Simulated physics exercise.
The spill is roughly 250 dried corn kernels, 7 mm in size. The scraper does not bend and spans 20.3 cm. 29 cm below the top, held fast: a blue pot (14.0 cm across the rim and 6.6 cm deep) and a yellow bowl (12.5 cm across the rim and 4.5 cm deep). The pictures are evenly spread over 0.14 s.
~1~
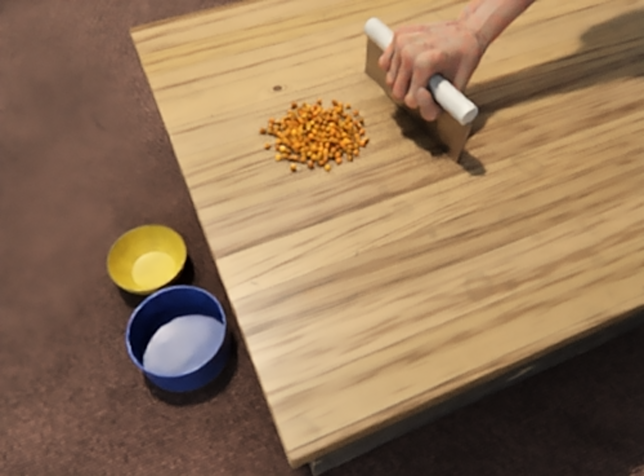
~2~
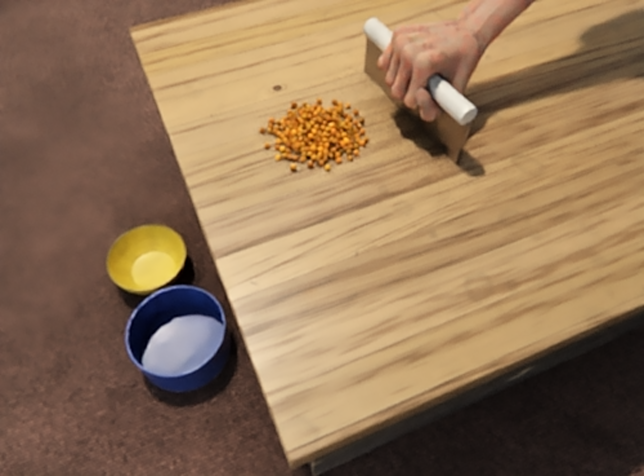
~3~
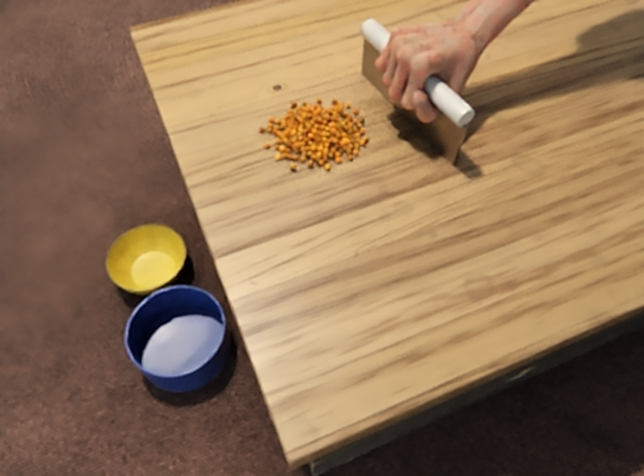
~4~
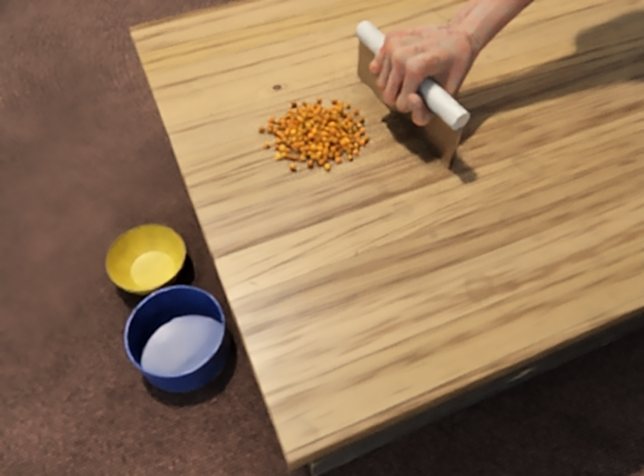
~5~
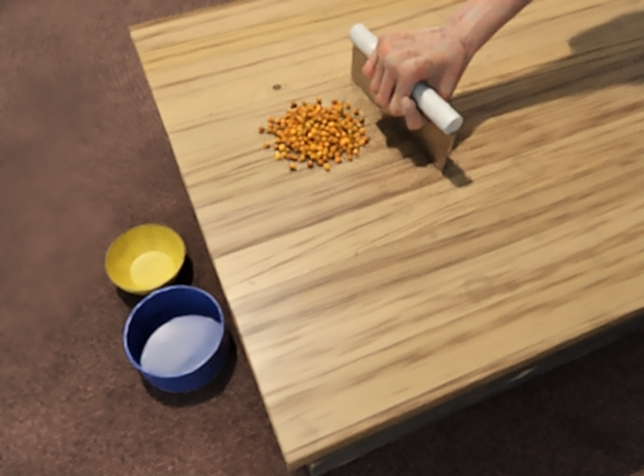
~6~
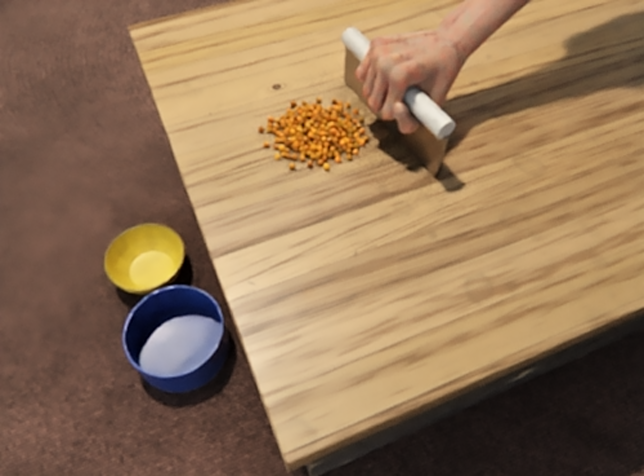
A hand gripping a flat scraper by its white handle slides it slowly a short way left and slightly toward the viewer across a pale wooden table, seen from above at an angle. Small orange kernels lie in a loose pile left of the blade, while a yellow bowl and a blue pot sit on the brown floor at lower left. The scraper nears the pile without touching it, and the kernels, containers and view stay essentially still.
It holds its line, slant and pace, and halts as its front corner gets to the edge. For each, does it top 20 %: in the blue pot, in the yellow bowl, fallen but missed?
In the blue pot: Yes; in the yellow bowl: No; fallen but missed: No.
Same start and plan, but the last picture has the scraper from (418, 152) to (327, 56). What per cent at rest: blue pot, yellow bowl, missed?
Blue pot 50, yellow bowl 5, missed 40.
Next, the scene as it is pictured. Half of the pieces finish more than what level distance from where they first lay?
Some 26 cm.
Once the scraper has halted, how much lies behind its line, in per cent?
Some 20 per cent.
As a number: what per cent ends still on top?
Roughly 30 per cent.
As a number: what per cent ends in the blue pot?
Roughly 60 per cent.
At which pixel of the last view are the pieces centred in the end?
Near (186, 336).
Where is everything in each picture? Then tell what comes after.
Scraper from (465, 130) to (370, 40); moved 0.0 cm; 0 pieces shifted; middle of the spill at (317, 128); blue pot at (176, 329); yellow bowl at (147, 256), in the first picture.
Scraper from (465, 130) to (370, 40); moved 0.2 cm; 0 pieces shifted; middle of the spill at (316, 127), in the second picture.
Scraper from (462, 132) to (367, 41); moved 0.7 cm; 0 pieces shifted; middle of the spill at (316, 127), in the third picture.
Scraper from (457, 135) to (362, 44); moved 1.5 cm; 0 pieces shifted; middle of the spill at (316, 127), in the fourth picture.
Scraper from (450, 140) to (356, 47); moved 2.6 cm; 0 pieces shifted; middle of the spill at (316, 127), in the fifth picture.
Scraper from (443, 144) to (349, 50); moved 3.8 cm; 0 pieces shifted; middle of the spill at (316, 127); blue pot at (173, 329); yellow bowl at (144, 256), in the sixth picture.
Then, 0.30 s after the last picture, scraper 16 cm from its start, spill 14 cm wide; still on top 100 %.
Then, 0.60 s after the last picture, scraper 29 cm from its start, spill 19 cm wide; off the edge, not caught 15 %, still on top 85 %.
Then, 0.86 s after the last picture, scraper 30 cm from its start, spill 20 cm wide; blue pot 60 %, off the edge, not caught 10 %, still on top 30 %.
In the end, blue pot 60 %, yellow bowl 0 %, fallen but missed 5 %, still on top 30 %.
